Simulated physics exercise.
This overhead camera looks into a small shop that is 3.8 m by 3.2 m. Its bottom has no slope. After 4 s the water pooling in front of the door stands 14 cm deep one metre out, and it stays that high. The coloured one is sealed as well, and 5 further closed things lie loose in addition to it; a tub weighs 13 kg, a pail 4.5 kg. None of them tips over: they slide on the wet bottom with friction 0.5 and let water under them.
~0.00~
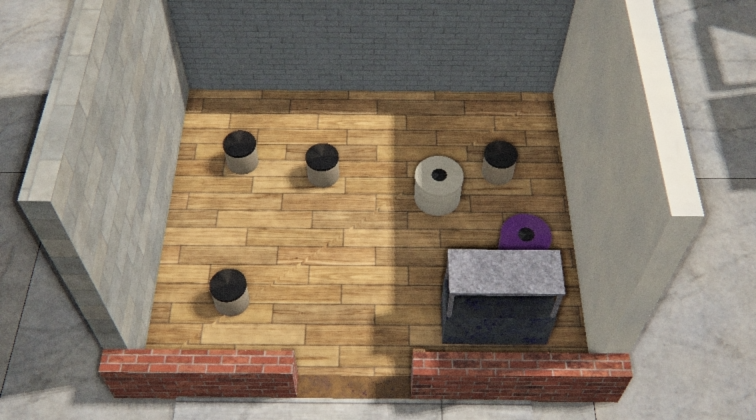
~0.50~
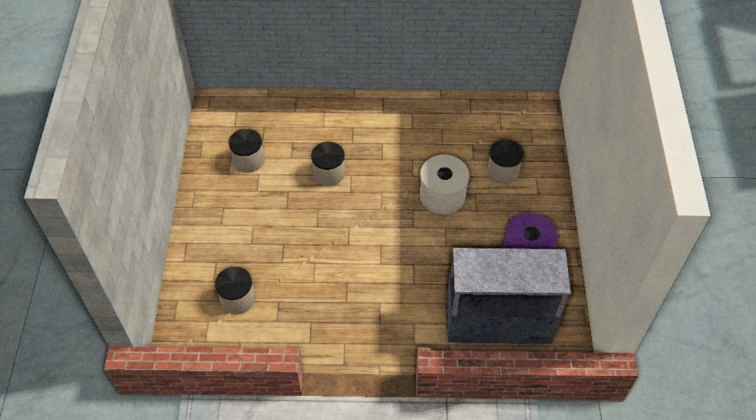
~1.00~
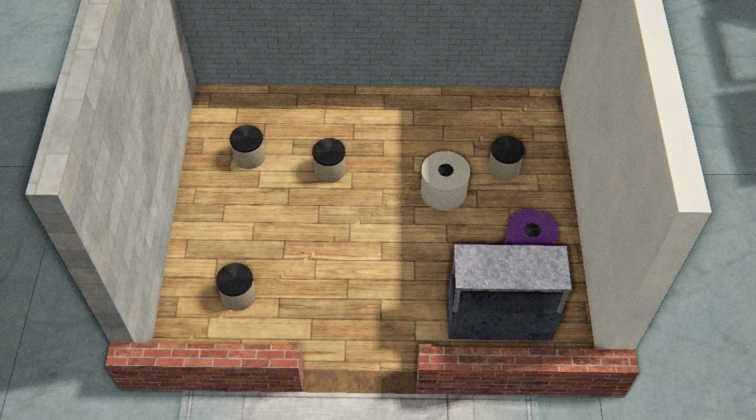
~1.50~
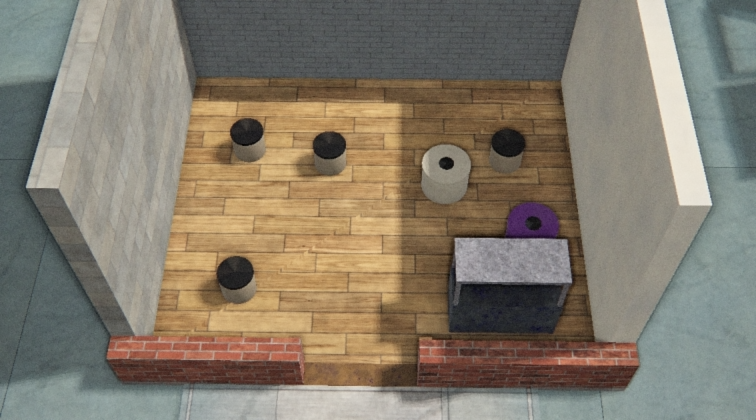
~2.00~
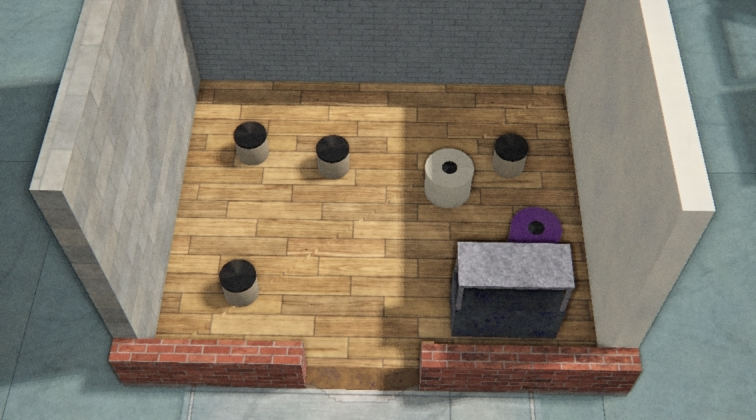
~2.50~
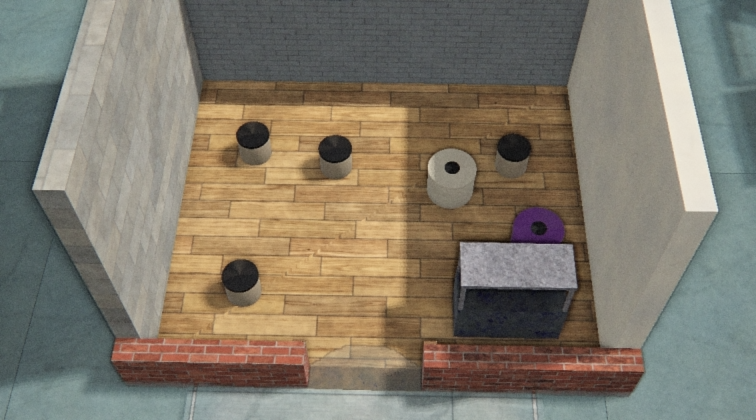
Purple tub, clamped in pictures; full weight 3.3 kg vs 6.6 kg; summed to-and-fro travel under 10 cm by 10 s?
Higher only.
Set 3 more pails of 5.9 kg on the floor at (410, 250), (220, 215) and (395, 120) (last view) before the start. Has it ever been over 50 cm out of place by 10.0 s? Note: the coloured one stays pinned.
First: Inside the limit; second: Inside the limit; third: Inside the limit.
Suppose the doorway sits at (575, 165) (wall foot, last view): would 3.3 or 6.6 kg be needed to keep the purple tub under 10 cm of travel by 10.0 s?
Well, then the greater option is needed.
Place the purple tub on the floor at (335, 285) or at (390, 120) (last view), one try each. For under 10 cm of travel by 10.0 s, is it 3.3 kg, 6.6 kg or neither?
Neither mass does it, then neither mass does it.
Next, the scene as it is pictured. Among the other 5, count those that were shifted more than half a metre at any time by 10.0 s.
Result: 0.
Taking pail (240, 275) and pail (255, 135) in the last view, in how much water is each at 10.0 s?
Close to 2 and 7 centimetres.
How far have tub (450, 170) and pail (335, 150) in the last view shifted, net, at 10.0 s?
In that order: 0 cm, 30 cm.
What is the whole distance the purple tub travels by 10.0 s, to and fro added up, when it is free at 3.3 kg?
It would cover some 20 cm all told.
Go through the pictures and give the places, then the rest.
The first picture shows the purple tub at (526, 235), on the bottom; 0.0 m2 under water; 0 of 6 have shifted.
The second picture shows the purple tub at (532, 234) rests on the ground; water covers 0.0 m2; 0 of 6 have shifted.
The third picture shows the purple tub at (533, 230), on the bottom; 0.0 m2 under water; 0 of 6 have shifted.
The fourth picture shows the purple tub at (533, 224), on the bottom; water covers 0.0 m2; 0 of 6 have shifted.
The fifth picture shows the purple tub at (536, 228), on the bottom; 0.0 m2 under water; 0 of 6 have shifted.
The sixth picture shows the purple tub at (539, 229), on the bottom; 0.1 m2 under water; 0 of 6 have shifted.
After 3.5 s the purple tub would be 0 cm from its start with 3.3 kg and 0 cm from its start with 6.6 kg; 0 cm of water round it then.
After 4.5 s the purple tub would be 0 cm from its start with 3.3 kg and 0 cm from its start with 6.6 kg; 0 cm of water round it then.
After 7.0 s the purple tub would be 0 cm from its start with 3.3 kg and 0 cm from its start with 6.6 kg; 2 cm of water round it then.
After 10.0 s the purple tub would be 19 cm from its start with 3.3 kg and 0 cm from its start with 6.6 kg; 3 cm of water round it then.
